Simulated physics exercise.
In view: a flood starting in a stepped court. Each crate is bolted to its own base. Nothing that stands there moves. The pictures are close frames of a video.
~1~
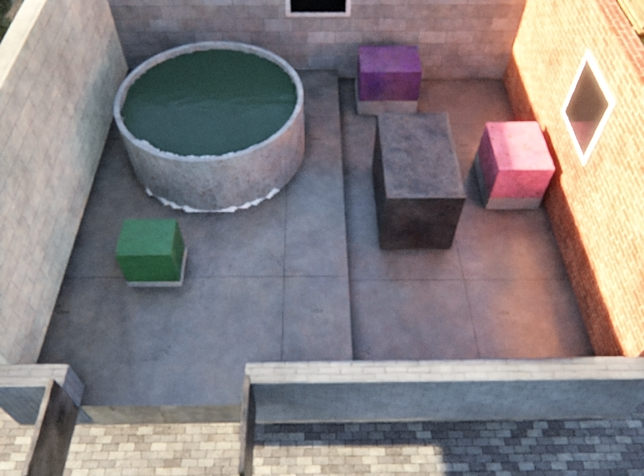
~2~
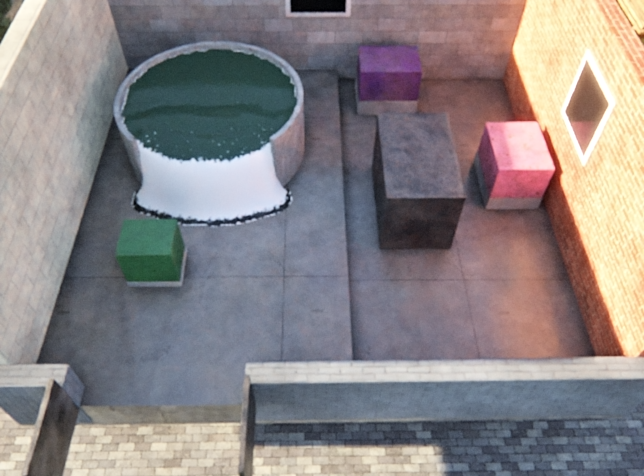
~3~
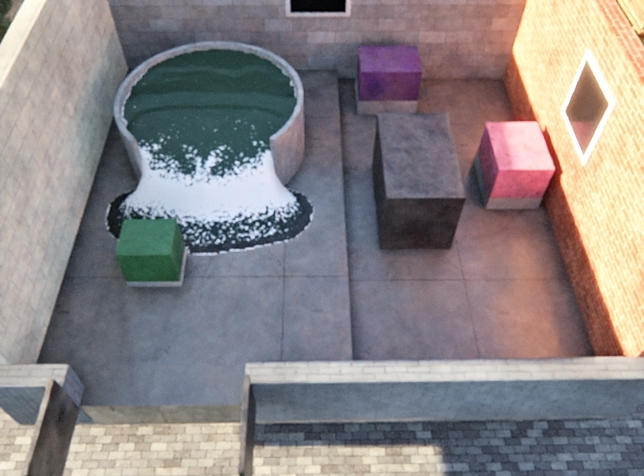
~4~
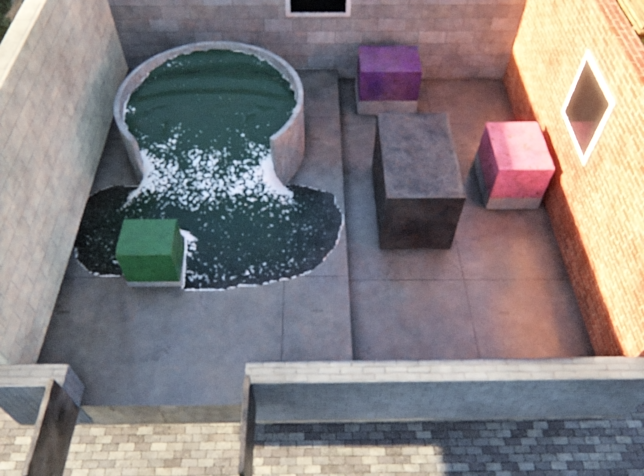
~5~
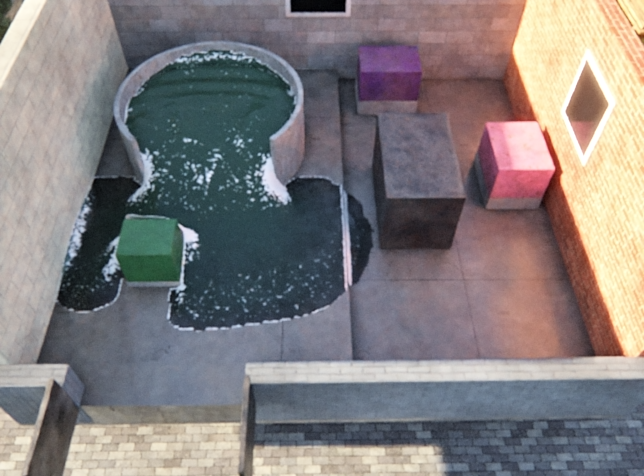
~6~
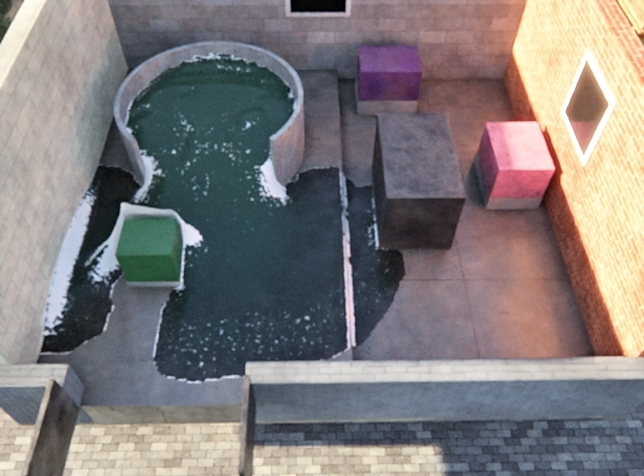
A round tank opens at its front and dark green water spreads across the courtyard floor.
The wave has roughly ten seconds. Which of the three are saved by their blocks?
One by one: The purple crate stays dry; the green crate gets wet; the pink crate gets wet.
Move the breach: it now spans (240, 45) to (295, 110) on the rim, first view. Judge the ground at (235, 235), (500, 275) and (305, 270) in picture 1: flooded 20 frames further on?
In turn: Not flooded, under water, not flooded.
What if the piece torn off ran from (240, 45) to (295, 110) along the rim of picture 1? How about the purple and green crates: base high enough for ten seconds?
My reading: The purple crate is topped; the green crate stays dry.
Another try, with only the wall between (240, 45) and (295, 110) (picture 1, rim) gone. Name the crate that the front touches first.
It is the crate marked purple.
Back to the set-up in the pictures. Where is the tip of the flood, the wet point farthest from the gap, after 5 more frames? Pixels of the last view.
Near (536, 387).
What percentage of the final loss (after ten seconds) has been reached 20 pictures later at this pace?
Roughly 60 per cent.
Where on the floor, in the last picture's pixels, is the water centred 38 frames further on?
Roughly at (345, 224).
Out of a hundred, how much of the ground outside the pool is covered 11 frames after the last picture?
Near 55 in a hundred.
A moment on, water covers 45 % of the floor; the purple crate not reached, the green crate water round its plinth, the pink crate not reached.
Next, water covers 55 % of the floor; the purple crate not reached, the green crate water round its plinth, the pink crate not reached.
Then, water covers 70 % of the floor; the purple crate water round its plinth, the green crate water round its plinth, the pink crate water round its plinth.
Later, water covers 95 % of the floor; the purple crate water round its plinth, the green crate water round its plinth, the pink crate water round its plinth.
In the end, water covers 95 % of the floor; the purple crate stayed above the water, the green crate was topped, the pink crate was topped.
